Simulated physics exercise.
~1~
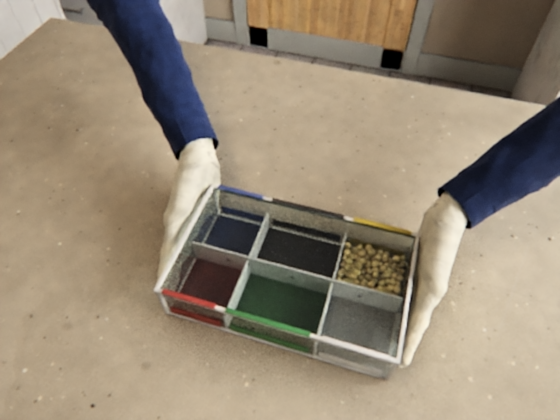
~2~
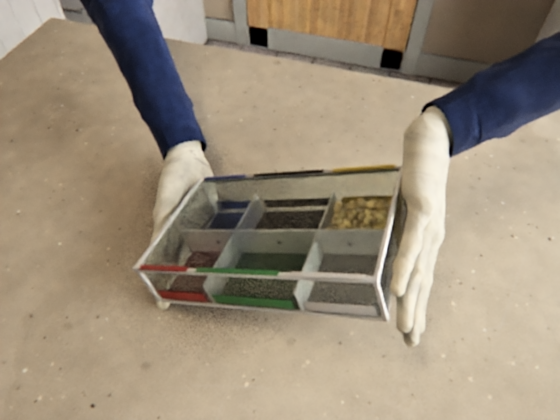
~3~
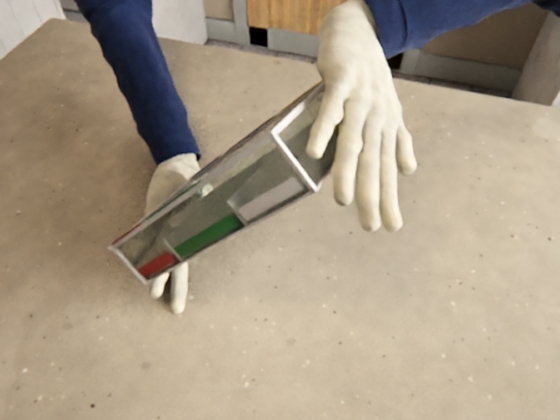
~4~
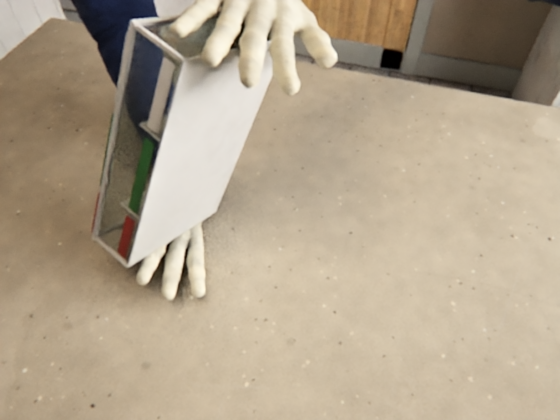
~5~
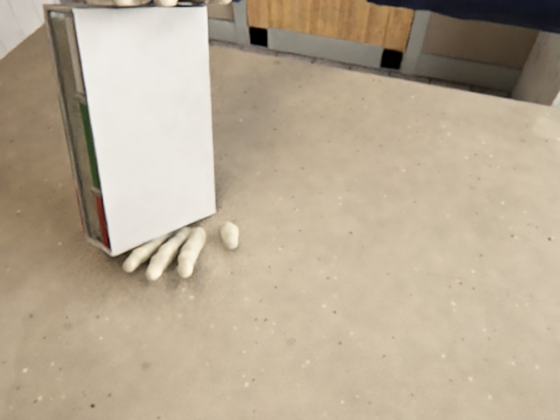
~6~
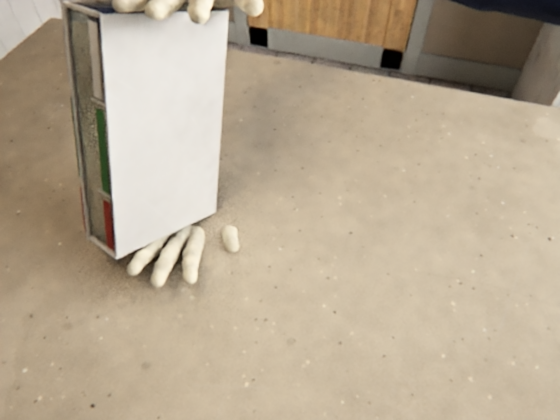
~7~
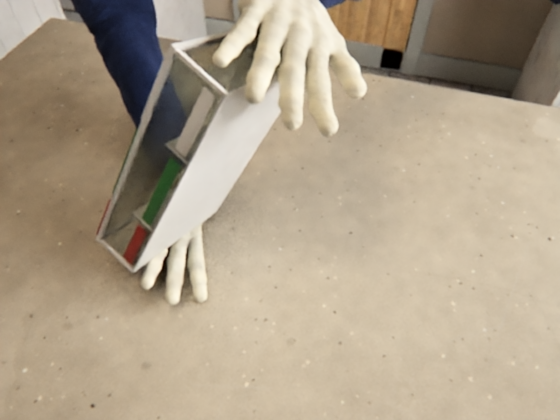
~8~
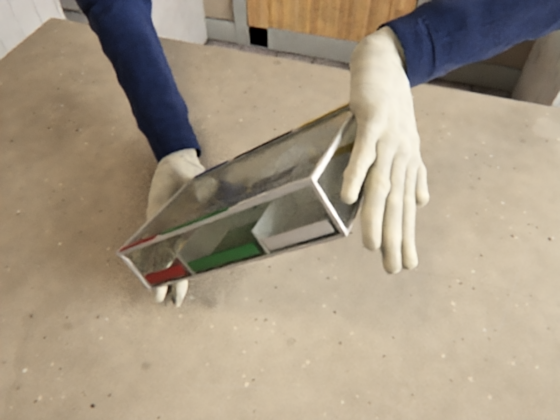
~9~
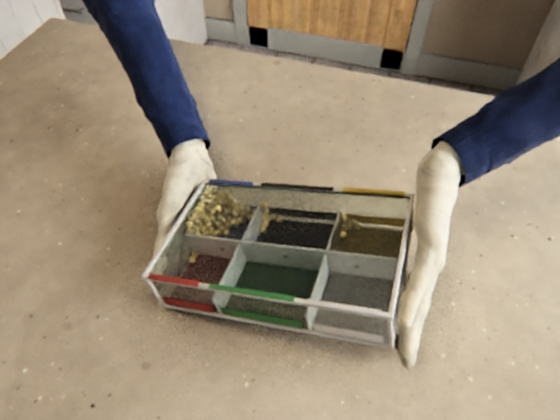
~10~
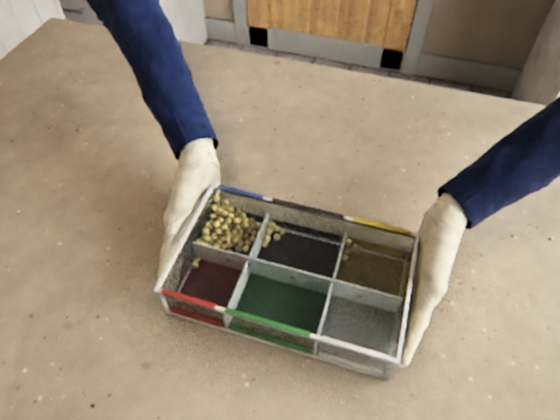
On a speckled tabletop, gloved hands upend a divided box, moving most yellowish pieces into blue.
